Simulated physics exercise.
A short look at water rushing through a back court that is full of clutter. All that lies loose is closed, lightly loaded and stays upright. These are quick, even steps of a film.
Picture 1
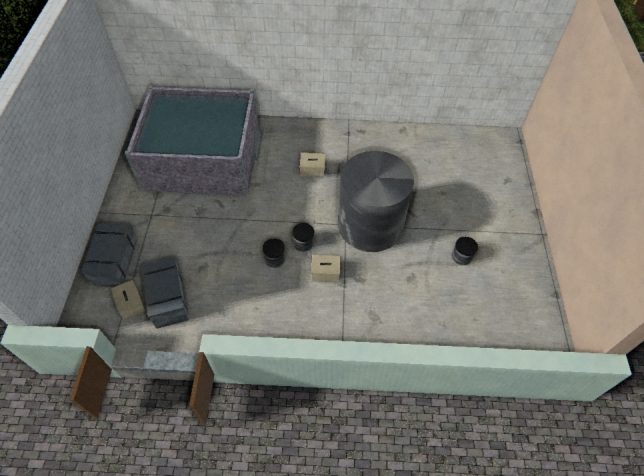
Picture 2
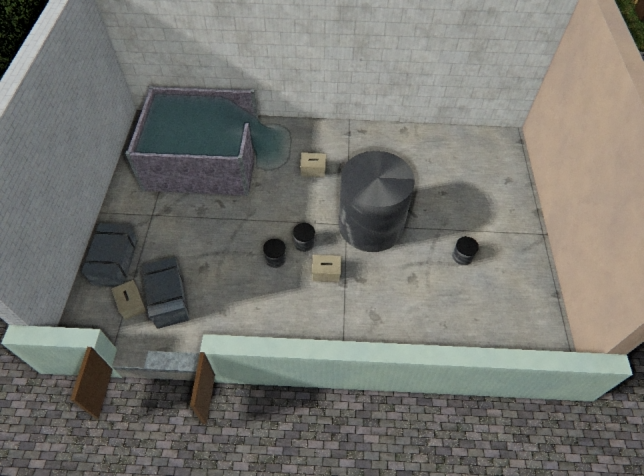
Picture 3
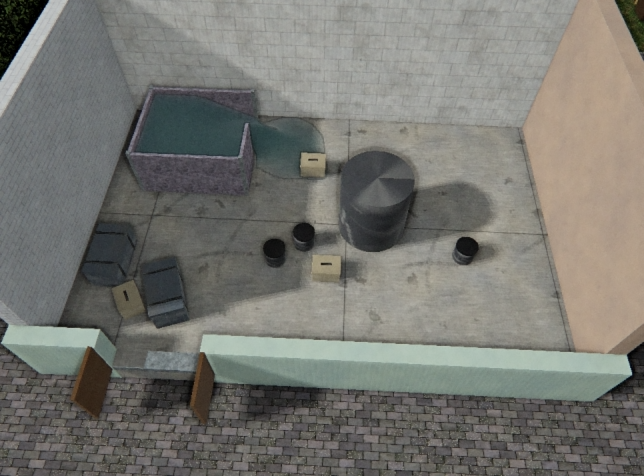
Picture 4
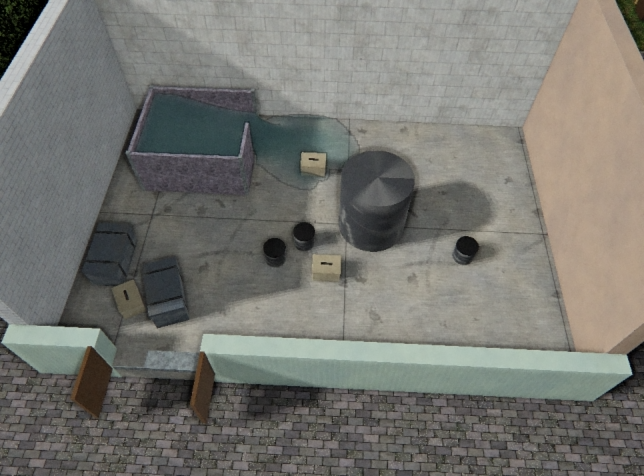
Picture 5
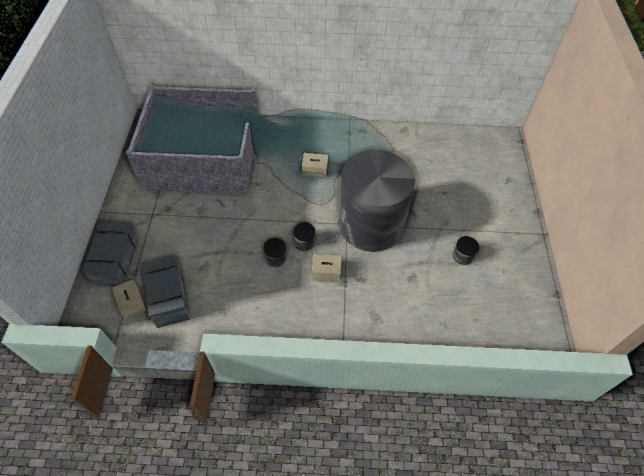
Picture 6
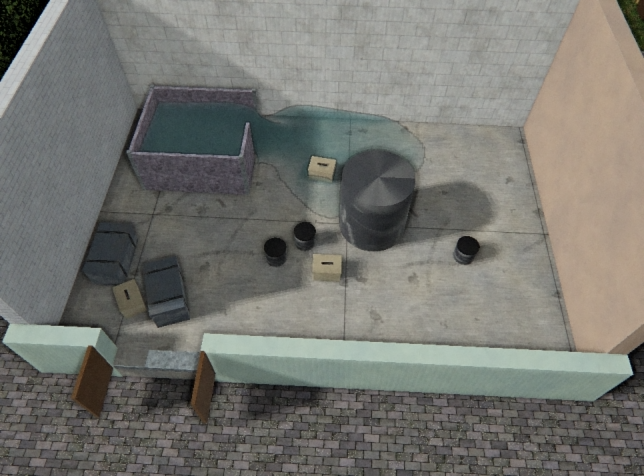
Water pours from the right side of a raised stone tank in a walled court and spreads rightward over the concrete, reaching a pale box. The pool widens around the box and behind a large dark cylinder, and the box shifts slightly right while the other objects stay put.
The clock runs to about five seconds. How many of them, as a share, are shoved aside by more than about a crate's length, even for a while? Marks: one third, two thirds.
That comes to not even a third.
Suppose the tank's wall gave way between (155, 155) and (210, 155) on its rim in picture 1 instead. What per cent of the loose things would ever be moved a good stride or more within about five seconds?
I make it 50 per cent.
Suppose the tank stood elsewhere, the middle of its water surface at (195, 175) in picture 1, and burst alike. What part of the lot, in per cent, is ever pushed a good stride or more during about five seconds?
I make it 40 per cent.
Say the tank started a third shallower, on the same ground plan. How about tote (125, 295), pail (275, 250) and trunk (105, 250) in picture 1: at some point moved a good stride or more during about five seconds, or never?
In that order: Never so far, under that, under that.
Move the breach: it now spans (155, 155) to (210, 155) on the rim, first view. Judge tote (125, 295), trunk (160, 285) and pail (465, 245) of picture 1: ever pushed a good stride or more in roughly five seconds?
One after the other: Shifted that much, swept aside, no.
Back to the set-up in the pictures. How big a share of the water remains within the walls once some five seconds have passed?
Close to 100 %.
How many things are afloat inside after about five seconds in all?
I count 0.
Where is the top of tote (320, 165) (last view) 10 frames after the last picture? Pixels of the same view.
At about (419, 182).
A moment on, 1 of 8 are well off their spots; 0 afloat.
Next, 1 of 8 are well off their spots; 0 afloat.
Later, 1 of 8 are well off their spots; 1 afloat.
In the end, 2 of 8 are well off their spots, and 2 have been at some point; 0 afloat.
